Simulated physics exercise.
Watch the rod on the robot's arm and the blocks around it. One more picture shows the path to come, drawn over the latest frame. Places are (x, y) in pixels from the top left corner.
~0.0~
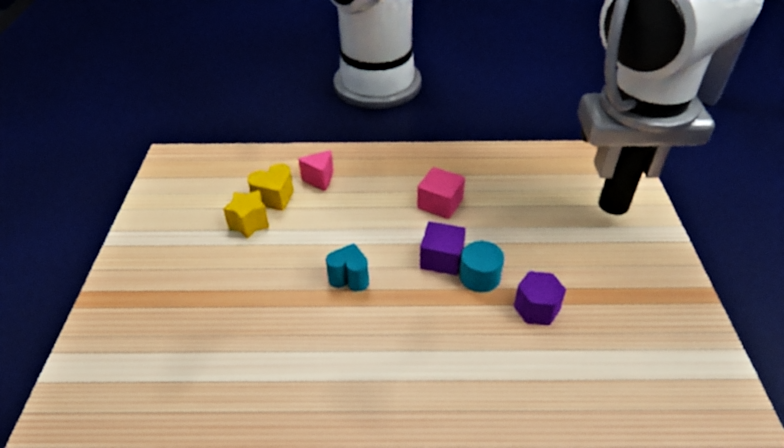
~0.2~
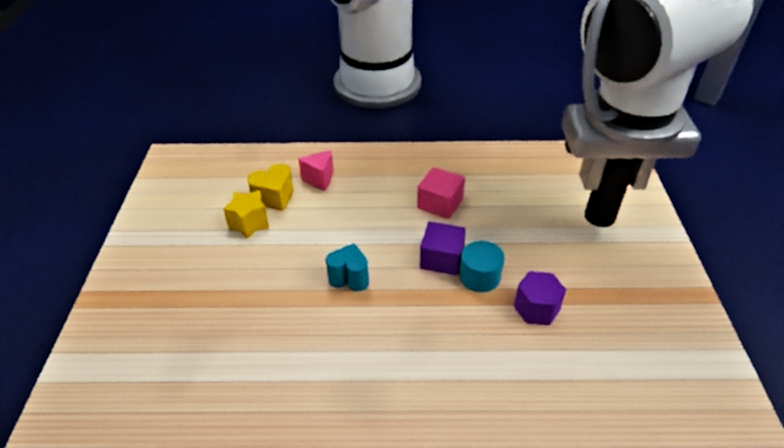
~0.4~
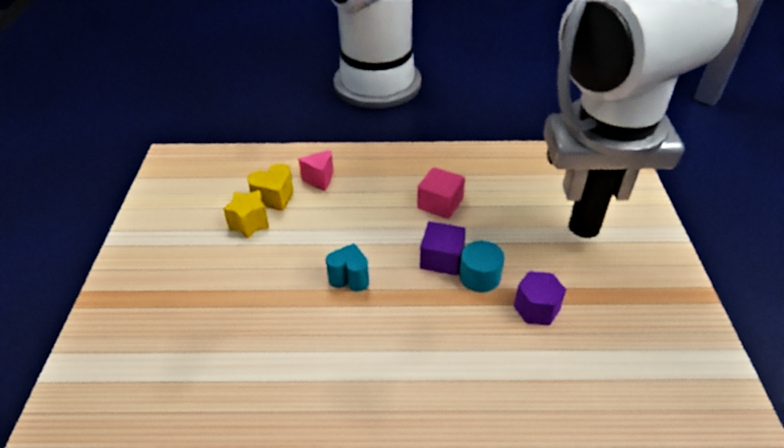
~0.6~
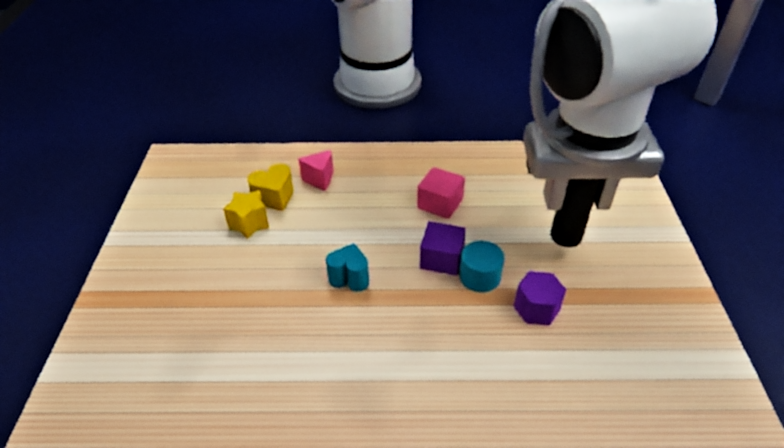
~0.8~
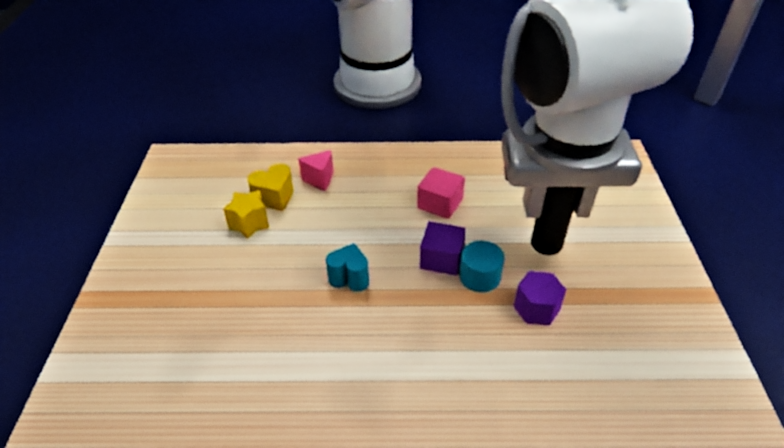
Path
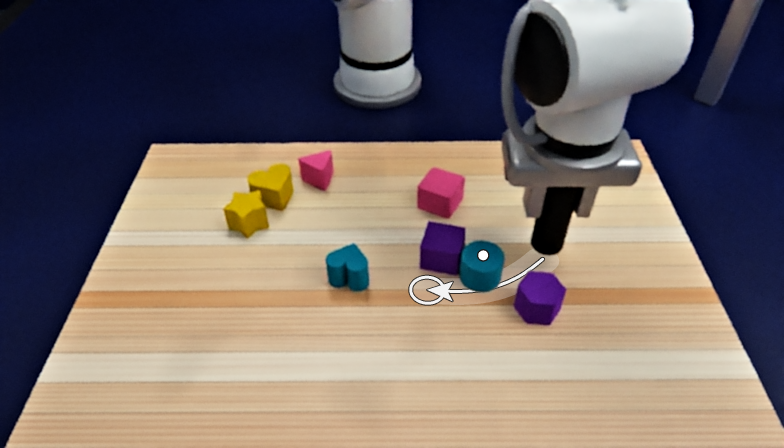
A white and grey robot arm holding a black rod reaches over the right side of a pale striped wooden table, seen from a raised, fixed view against dark blue. Yellow star and heart blocks and a pink triangle sit at left, a turquoise heart, pink block, purple square and turquoise round block near the middle, and a purple six-sided block right. The arm steadily moves the rod left and nearer the viewer, while every block stays still.
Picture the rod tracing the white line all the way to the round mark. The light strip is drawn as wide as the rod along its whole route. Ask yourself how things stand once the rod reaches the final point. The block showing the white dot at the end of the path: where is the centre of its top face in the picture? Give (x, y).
Expect it around (391, 261).
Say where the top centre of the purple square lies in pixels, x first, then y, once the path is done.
At the end it should sit near (420, 232).
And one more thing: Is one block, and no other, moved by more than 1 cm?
Short answer: No.
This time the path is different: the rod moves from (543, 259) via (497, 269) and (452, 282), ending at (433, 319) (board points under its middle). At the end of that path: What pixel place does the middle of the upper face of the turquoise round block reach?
Its top middle will sit at (398, 315).
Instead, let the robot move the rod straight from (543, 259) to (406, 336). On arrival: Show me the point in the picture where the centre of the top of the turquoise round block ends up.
At (416, 271).
Drawn move, from (543, 259) over (513, 280) and (472, 291) to (427, 290); the dot is on the turquoise round block.
The first path, step by step. One third of the way, rod at (516, 265); turquoise round block at (478, 257).
Two thirds of the way, rod at (473, 276); purple square at (424, 234), turned 60° clockwise; turquoise round block at (435, 263).
At the end, rod at (428, 275); purple square at (420, 232), turned 75° clockwise; turquoise round block at (391, 261); purple six-sided block still.
